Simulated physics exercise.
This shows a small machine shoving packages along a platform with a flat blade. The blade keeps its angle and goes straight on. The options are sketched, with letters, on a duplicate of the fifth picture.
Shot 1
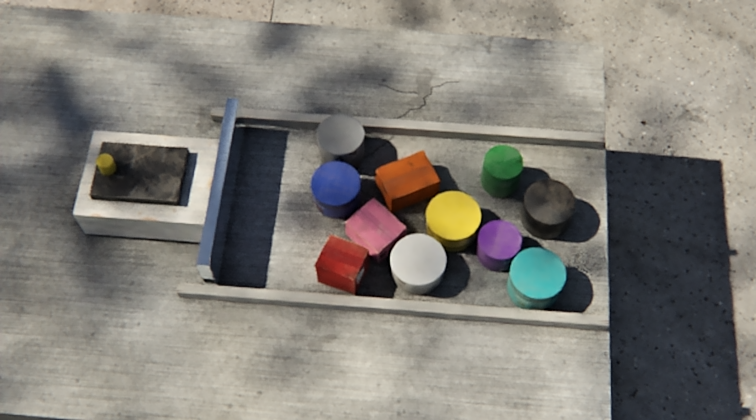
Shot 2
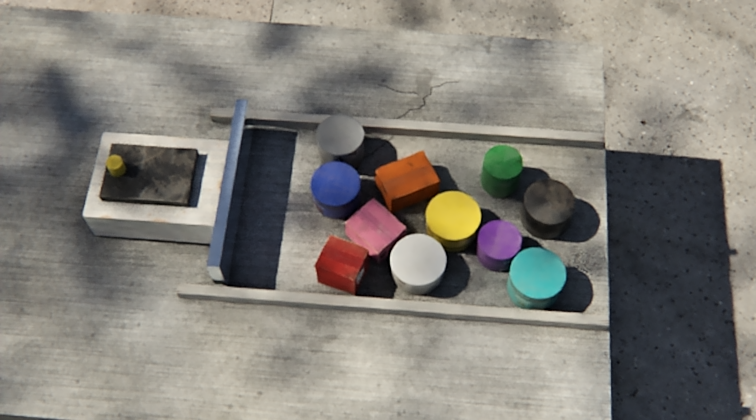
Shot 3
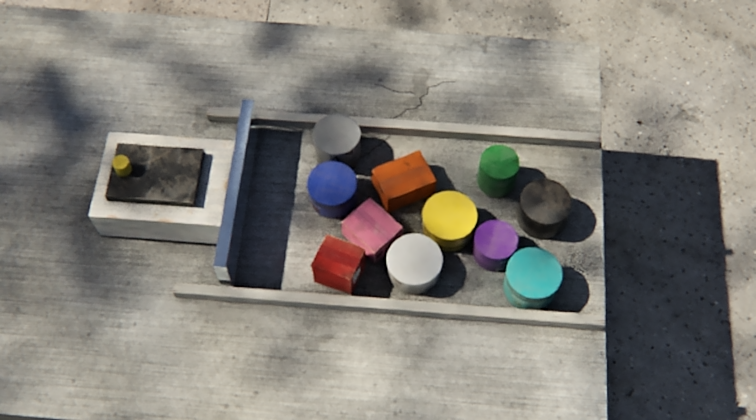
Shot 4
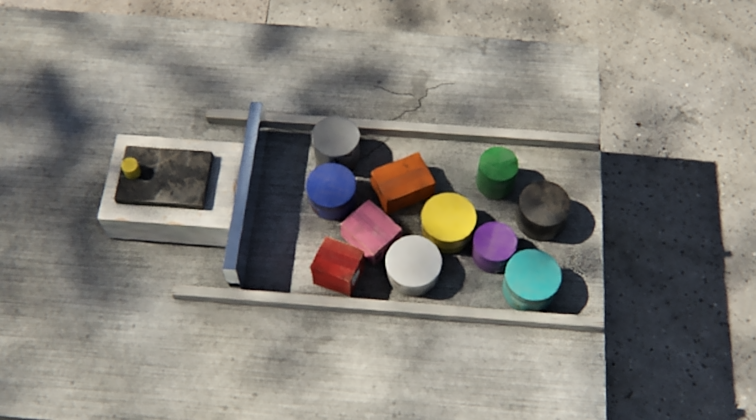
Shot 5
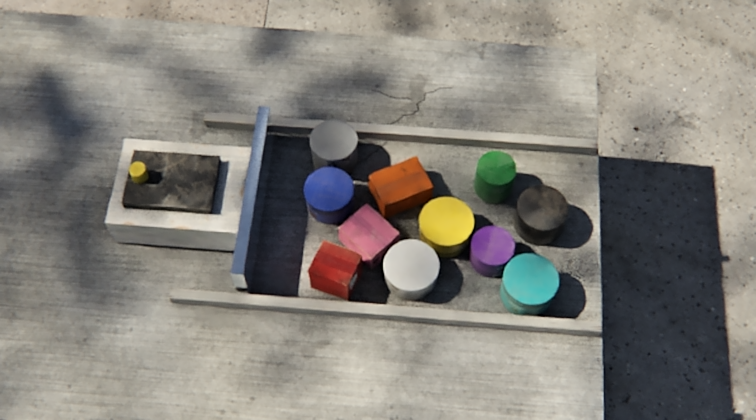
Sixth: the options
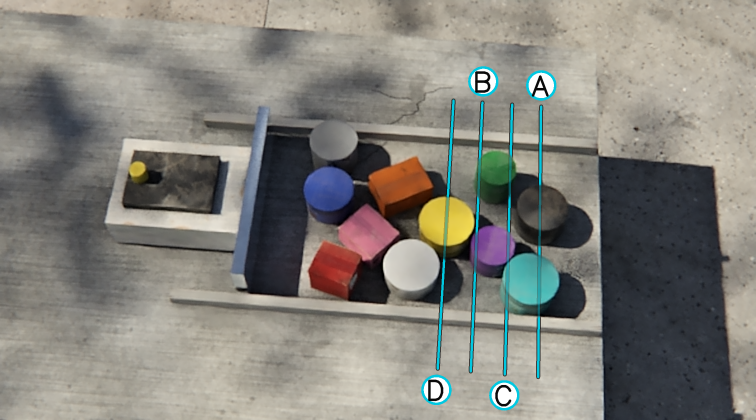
On a sunlit concrete platform, a small white machine with a flat blue blade inches right toward a cluster of colourful packages.
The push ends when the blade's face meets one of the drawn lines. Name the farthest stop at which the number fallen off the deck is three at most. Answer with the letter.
At B, and not beyond.
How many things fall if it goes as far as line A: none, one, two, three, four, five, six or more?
Six or more.
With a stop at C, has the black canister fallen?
Yes.
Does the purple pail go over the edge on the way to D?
No.
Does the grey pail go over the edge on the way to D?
No.
On the marked copy, A at (540, 232); B at (477, 228); C at (509, 230); D at (446, 225).
Following B. Soon after the start, robot (260, 187); red parcel (354, 276); grey pail (370, 150).
Later, robot (341, 193); turquoise pail (560, 291); green canister (535, 165).
In the end, robot (402, 198); turquoise pail over the edge; purple pail (594, 250); one fallen.
As for the rest, A drops seven; C drops four; D is within the limit but short.
